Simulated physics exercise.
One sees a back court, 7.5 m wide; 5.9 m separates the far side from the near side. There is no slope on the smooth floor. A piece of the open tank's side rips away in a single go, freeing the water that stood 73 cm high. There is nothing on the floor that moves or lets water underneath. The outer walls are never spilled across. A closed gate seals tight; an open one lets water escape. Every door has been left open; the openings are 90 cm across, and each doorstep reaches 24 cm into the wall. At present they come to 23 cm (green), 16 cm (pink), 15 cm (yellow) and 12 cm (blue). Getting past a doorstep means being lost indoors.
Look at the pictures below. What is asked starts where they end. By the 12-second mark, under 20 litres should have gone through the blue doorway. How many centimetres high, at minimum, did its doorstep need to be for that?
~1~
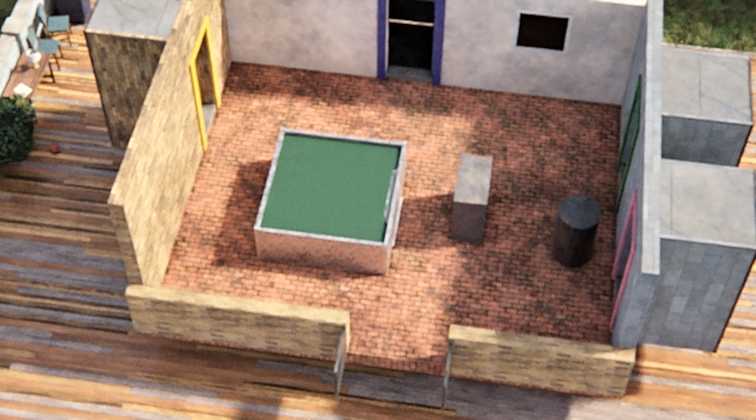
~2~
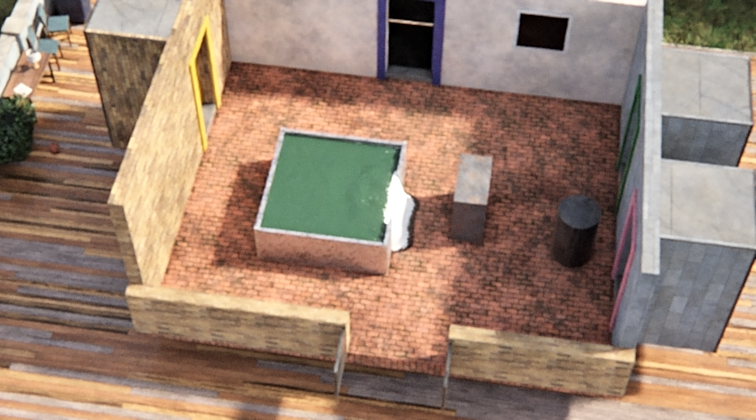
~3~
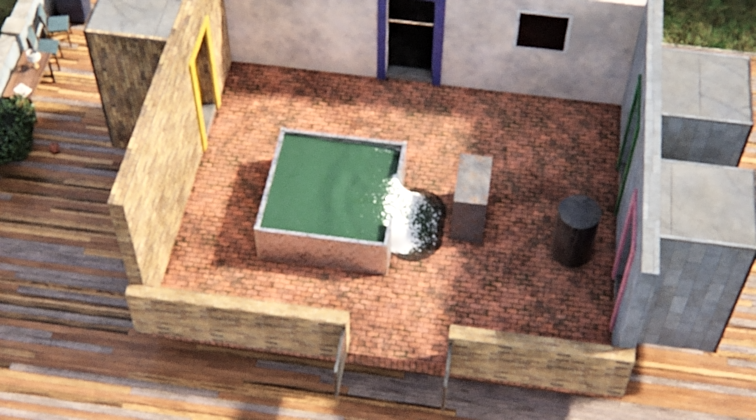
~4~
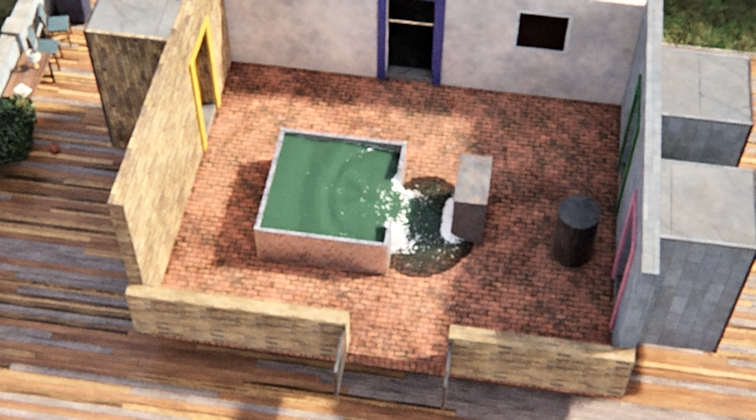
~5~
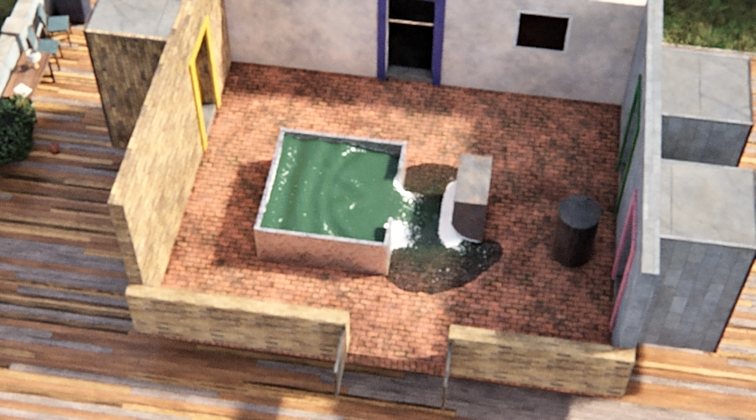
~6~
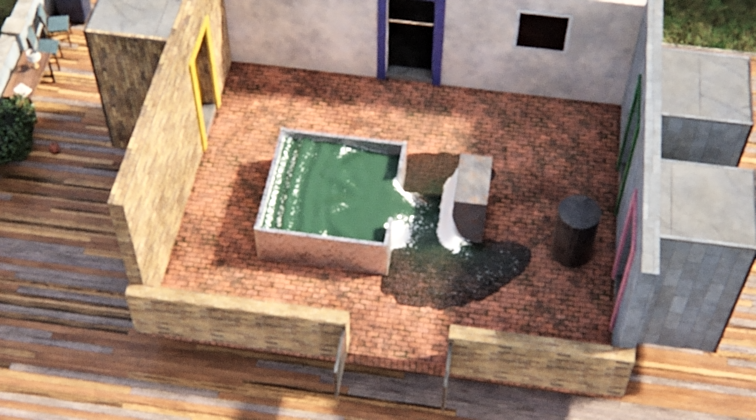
It needed to be about 13 cm high.
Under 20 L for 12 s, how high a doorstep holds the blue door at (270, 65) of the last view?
About 7.5 cm.
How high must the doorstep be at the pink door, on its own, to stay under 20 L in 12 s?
For pink: Close to 13.5 cm.
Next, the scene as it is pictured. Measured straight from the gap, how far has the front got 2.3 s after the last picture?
Around 5.0 m out.
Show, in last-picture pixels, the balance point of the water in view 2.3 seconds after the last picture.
Centre of mass: About (408, 221) px.
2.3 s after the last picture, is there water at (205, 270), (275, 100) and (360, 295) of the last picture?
Listed order - unwetted, unwetted, unwetted.
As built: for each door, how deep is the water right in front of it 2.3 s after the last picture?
Green door 0 cm, pink door 20 cm, yellow door 0 cm, blue door 16 cm.
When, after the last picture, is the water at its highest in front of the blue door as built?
At roughly 1.8 s.
Then, 0.7 s after the last picture water covers 30 % of the floor, deepest (55 cm) near (443, 226); it has not reached the blue door.
Then, 2.3 s after the last picture water covers 50 % of the floor, deepest (32 cm) near (443, 226); 16 cm at the blue door, 17 litres in over its 12 cm doorstep.
Then, 11.3 s after the last picture water covers 100 % of the floor, deepest (12 cm) near (155, 304); 8 cm at the blue door, 27 litres in over its 12 cm doorstep.
At the blue door as built, the water peaked near 18 cm, 1.9 s after the last picture.
Run again over the same 12 s with other heights there, 37 litres in over 11 cm, 11 litres over 14.5 cm. The limit of 20 litres is kept from about 13 cm up.
